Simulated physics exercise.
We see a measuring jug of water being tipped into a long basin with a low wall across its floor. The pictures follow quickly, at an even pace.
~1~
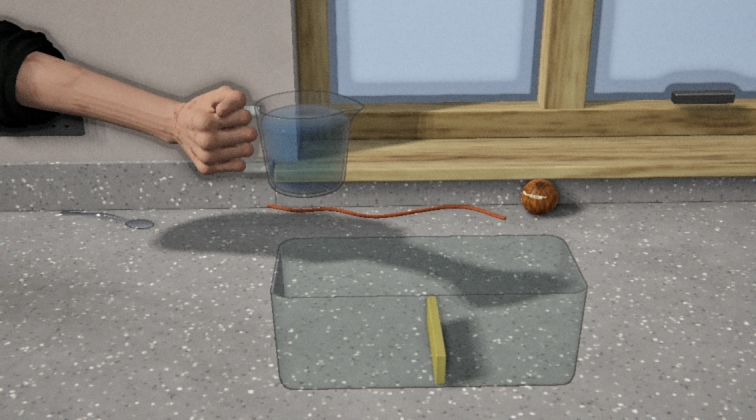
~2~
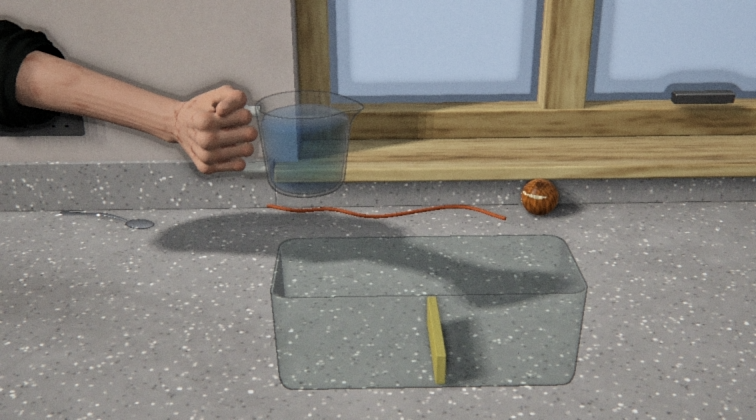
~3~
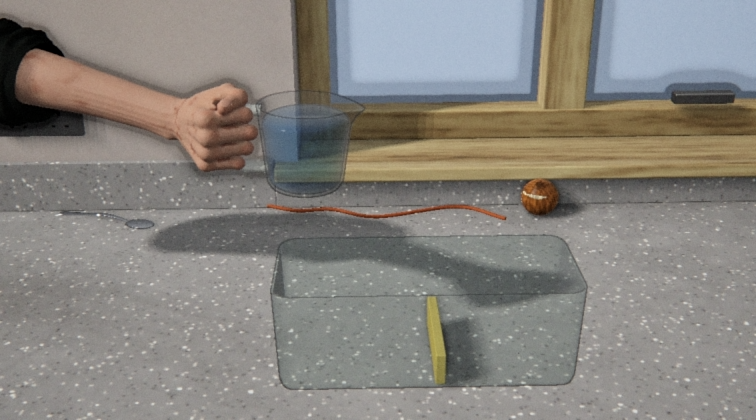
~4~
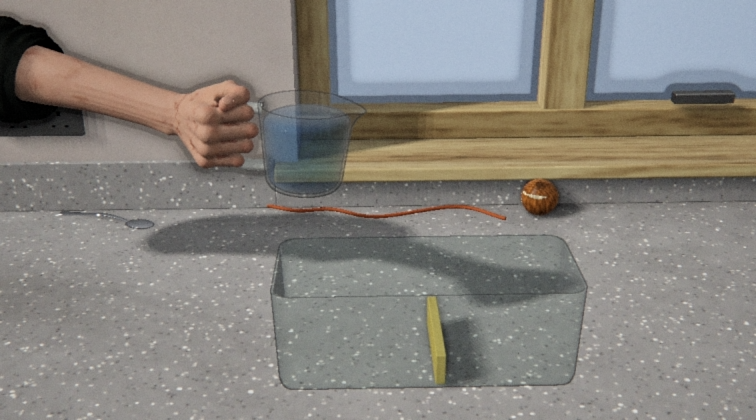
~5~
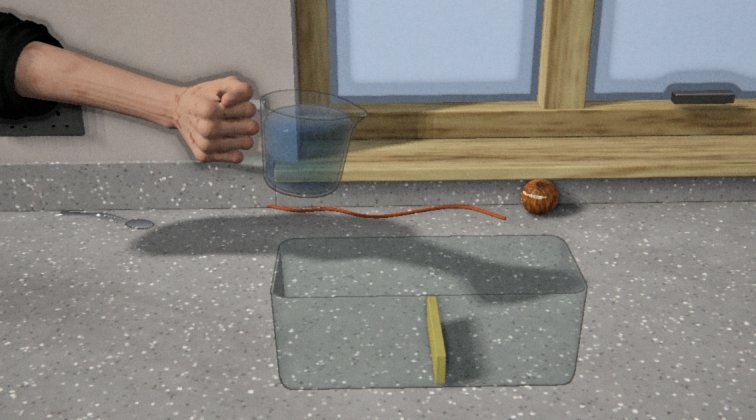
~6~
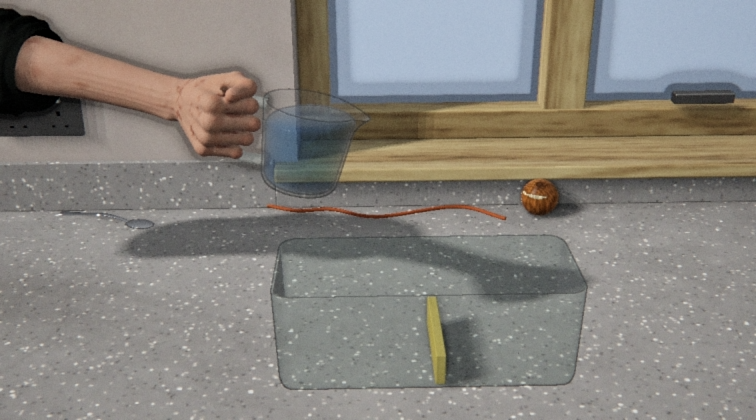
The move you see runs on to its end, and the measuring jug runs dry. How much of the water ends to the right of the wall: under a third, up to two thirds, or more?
It comes to not even a third.
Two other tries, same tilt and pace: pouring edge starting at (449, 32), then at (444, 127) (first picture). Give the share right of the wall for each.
Near 85 % and 95 %.
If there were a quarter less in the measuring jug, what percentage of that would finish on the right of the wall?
Some 5 per cent.
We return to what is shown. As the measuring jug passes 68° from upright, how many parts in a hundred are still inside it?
It comes to 70 per cent or so.
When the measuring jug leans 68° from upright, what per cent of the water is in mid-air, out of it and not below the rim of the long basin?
About 25 per cent.
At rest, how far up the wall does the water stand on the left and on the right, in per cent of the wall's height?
Near 40 on the left, 10 on the right.
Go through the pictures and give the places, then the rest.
It leans 0°; its right rim is at (364, 105); the water meets the walls at (261, 116) and (350, 115); the long basin's rim runs from (276, 268) to (575, 264); the wall's top is at (436, 325), in the first frame.
It leans 0°; its right rim is at (364, 106); the water meets the walls at (261, 116) and (350, 115), in the second frame.
It leans 2°; its right rim is at (365, 107); the water meets the walls at (261, 116) and (350, 116), in the third frame.
It leans 4°; its right rim is at (367, 110); the water meets the walls at (263, 115) and (352, 116), in the fourth frame.
It leans 8°; its right rim is at (369, 113); the water meets the walls at (265, 116) and (354, 118), in the fifth frame.
It leans 12°; its right rim is at (371, 118); the water meets the walls at (266, 116) and (357, 118), in the sixth frame.
A moment on, the measuring jug is tipped part way and 71 per cent is still to pour, 6 is left of the wall and 0 right of it.
Next, the measuring jug is tipped on its side and 19 per cent is still to pour, 42 is left of the wall and 18 right of it.
Then the measuring jug is tipped on its side and 2 per cent is still to pour, 73 is left of the wall and 19 right of it.
Later the measuring jug is tipped on its side and 0 per cent is still to pour, 77 is left of the wall and 21 right of it.
In the end 78 per cent lies left of the wall, 20 right of it and 2 outside.
